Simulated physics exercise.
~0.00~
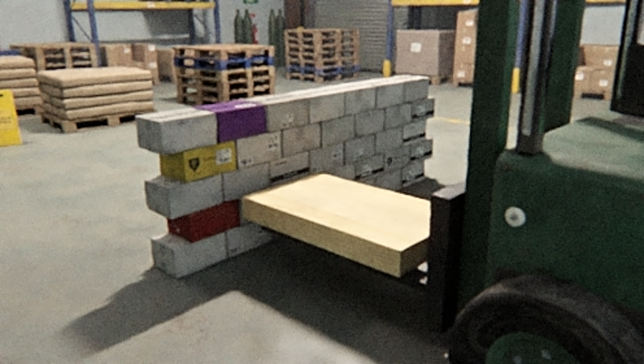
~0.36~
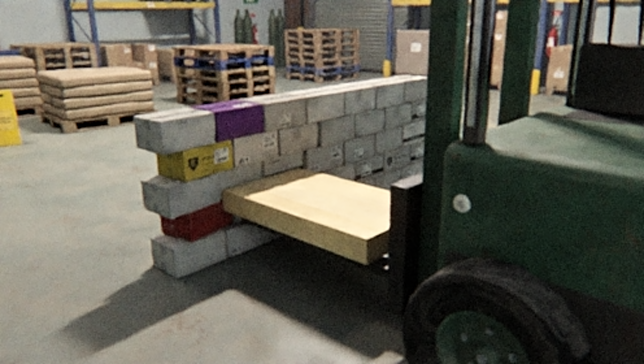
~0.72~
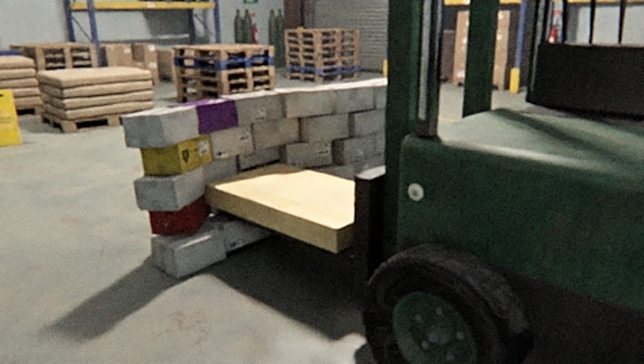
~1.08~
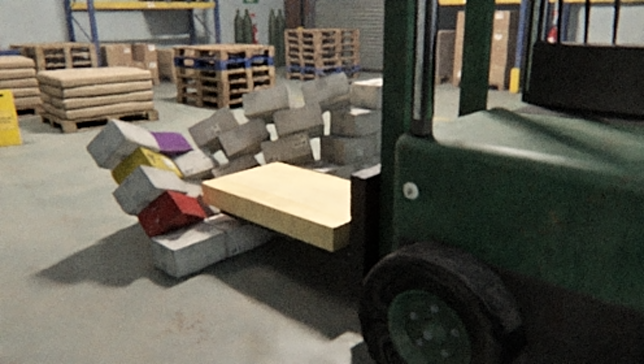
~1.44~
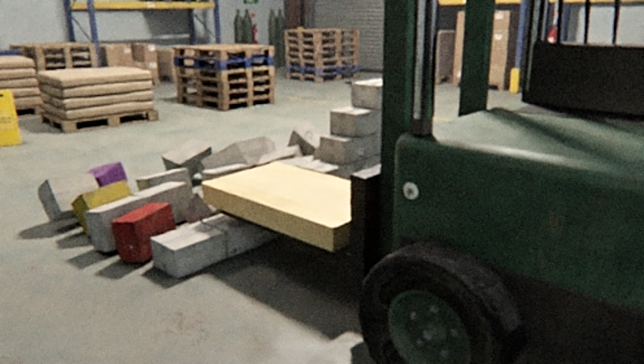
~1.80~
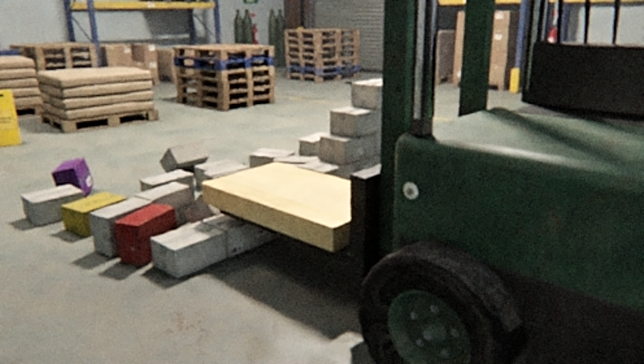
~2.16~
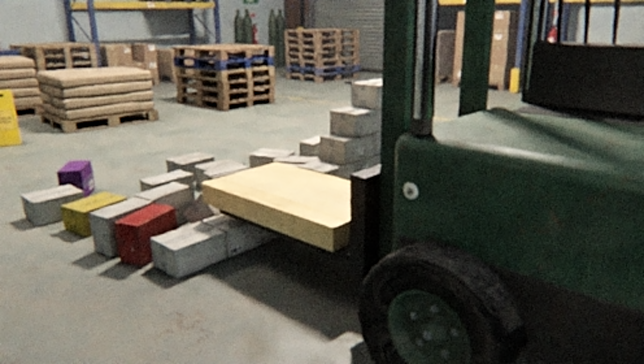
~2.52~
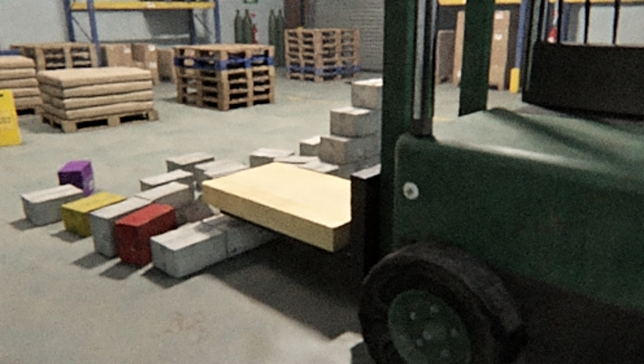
At the start, a green forklift carries a pale, flat case on raised forks toward a wall of loose grey blocks in a warehouse, with purple, yellow and red ones near its left end. The forklift moves left and the case presses into the wall, bowing it and making the coloured blocks lean. Then the forklift stops, and the upper rows tip over and tumble to the floor on the far side. The red block rolls down with the others. At the end, the forklift stands still, the coloured blocks lie scattered on the floor, and a stepped part of the wall remains standing behind the case.
